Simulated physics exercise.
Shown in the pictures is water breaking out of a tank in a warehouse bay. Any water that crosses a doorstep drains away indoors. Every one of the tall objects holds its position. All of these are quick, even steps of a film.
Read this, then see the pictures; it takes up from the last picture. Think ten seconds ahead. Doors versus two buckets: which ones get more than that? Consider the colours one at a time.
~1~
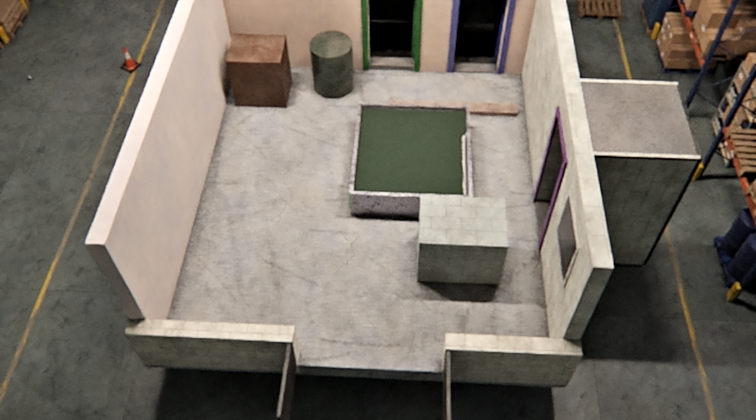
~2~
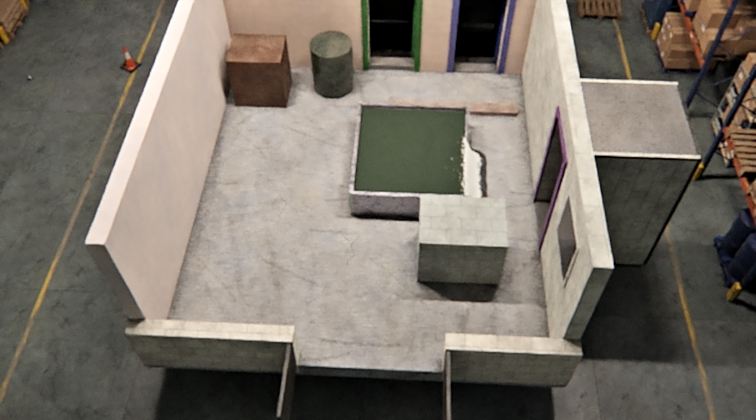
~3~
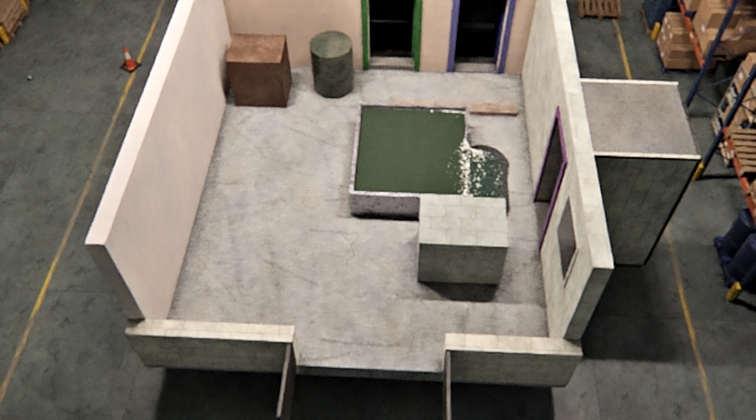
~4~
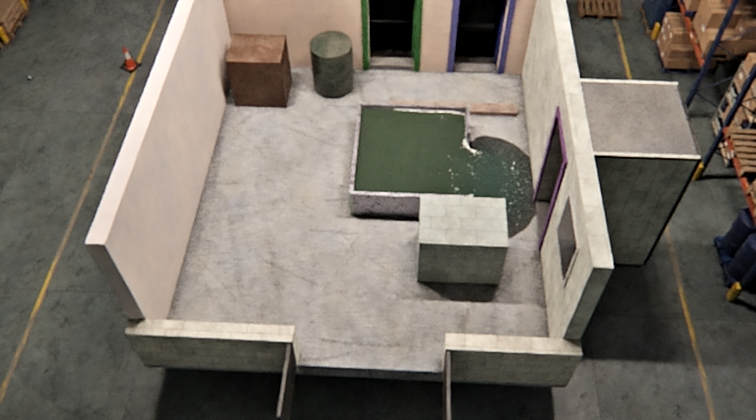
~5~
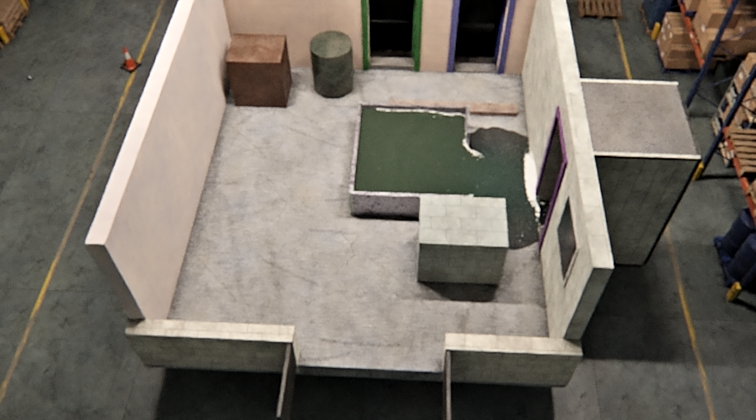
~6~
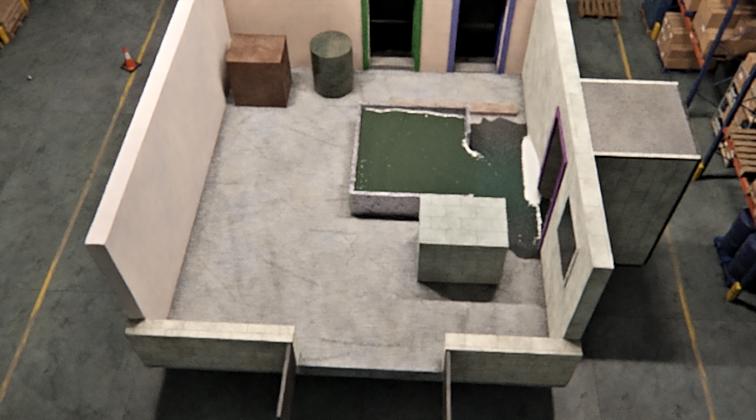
Result: The green door will get two buckets at most. The purple door will get more than two buckets. The blue door will get more than two buckets.
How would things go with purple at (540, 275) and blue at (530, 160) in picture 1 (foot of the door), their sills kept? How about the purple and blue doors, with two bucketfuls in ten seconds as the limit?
One by one: Purple floods, blue passes that mark.
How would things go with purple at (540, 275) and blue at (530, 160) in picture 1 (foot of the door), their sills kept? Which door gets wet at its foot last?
Last: The green one.
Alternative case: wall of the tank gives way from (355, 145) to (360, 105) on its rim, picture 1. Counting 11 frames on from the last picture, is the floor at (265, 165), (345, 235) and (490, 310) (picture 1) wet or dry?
Point by point: Soaked; unwetted; unwetted.
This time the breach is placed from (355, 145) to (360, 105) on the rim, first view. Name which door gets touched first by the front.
First to be reached: The one in green.
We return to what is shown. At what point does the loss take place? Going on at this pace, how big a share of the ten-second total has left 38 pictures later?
Approximately 85 in a hundred, I think.
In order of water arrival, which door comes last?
The green one.
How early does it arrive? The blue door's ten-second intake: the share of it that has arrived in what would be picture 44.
Roughly 95 percent.
A moment on, water covers 15 % of the floor; the green door not reached, the purple door over two buckets in, the blue door not reached.
Next, water covers 25 % of the floor; the green door not reached, the purple door far over two buckets in, the blue door wet at the sill, nothing in.
Then, water covers 40 % of the floor; the green door wet at the sill, nothing in, the purple door far over two buckets in, the blue door over two buckets in.
Later, water covers 75 % of the floor; the green door wet at the sill, nothing in, the purple door far over two buckets in, the blue door over two buckets in.
In the end, water covers 90 % of the floor; the green door wet at the sill, nothing in, the purple door far over two buckets in, the blue door over two buckets in.
